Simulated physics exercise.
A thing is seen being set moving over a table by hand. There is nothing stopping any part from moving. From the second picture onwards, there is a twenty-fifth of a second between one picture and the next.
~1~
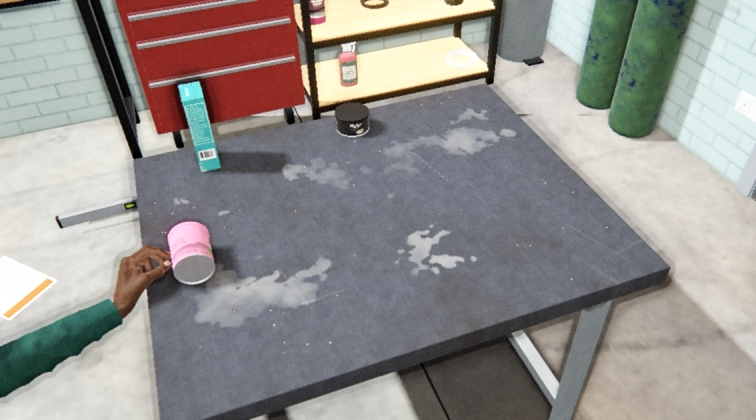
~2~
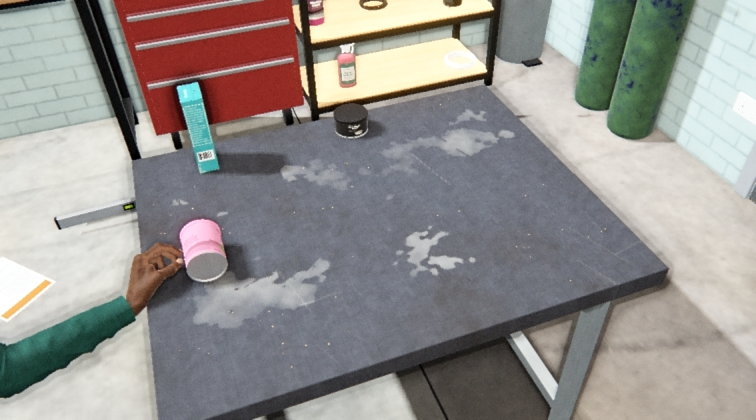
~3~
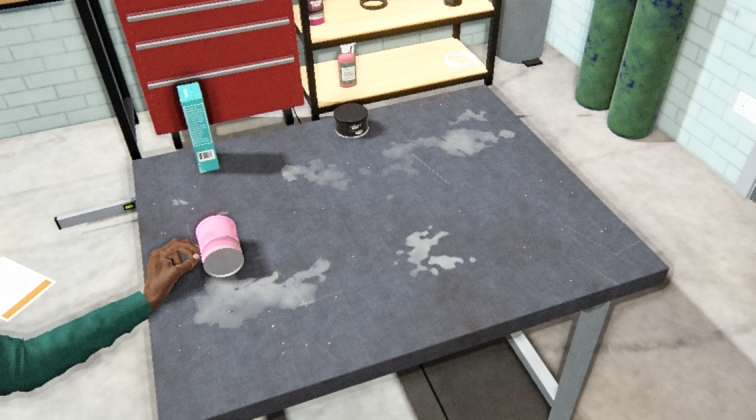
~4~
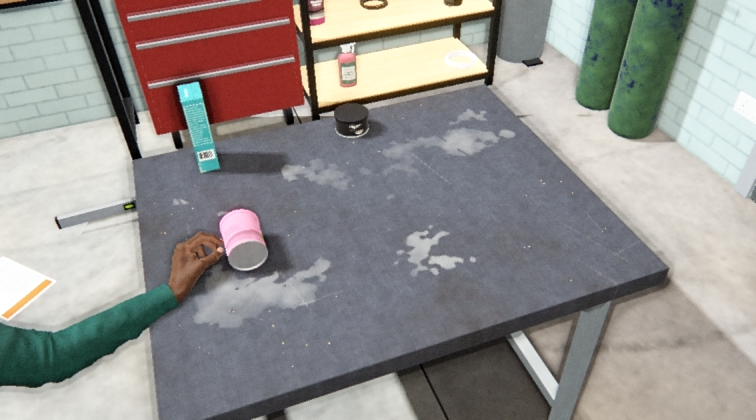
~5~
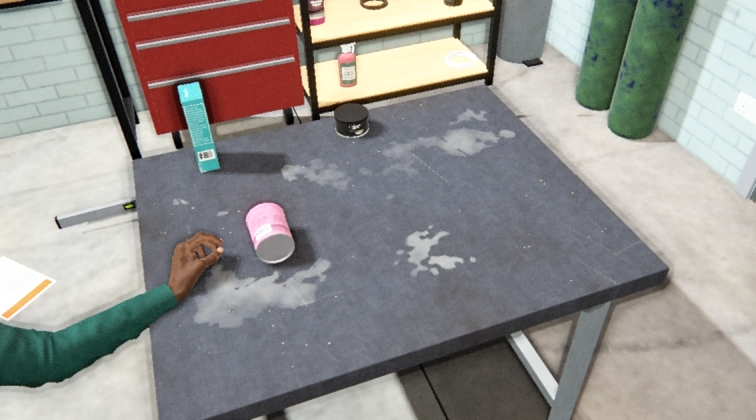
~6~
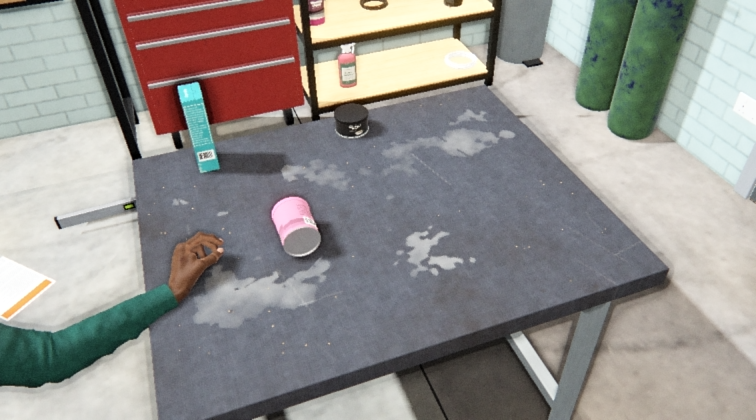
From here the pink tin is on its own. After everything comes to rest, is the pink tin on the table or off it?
Looks to me like it has gone overboard from the table.
Then, 0.40 s later than the last frame, pink tin moved well along near (514, 171).
Then, 0.90 s later than the last frame, pink tin now off the table.
When it is over, off the table, pink tin.
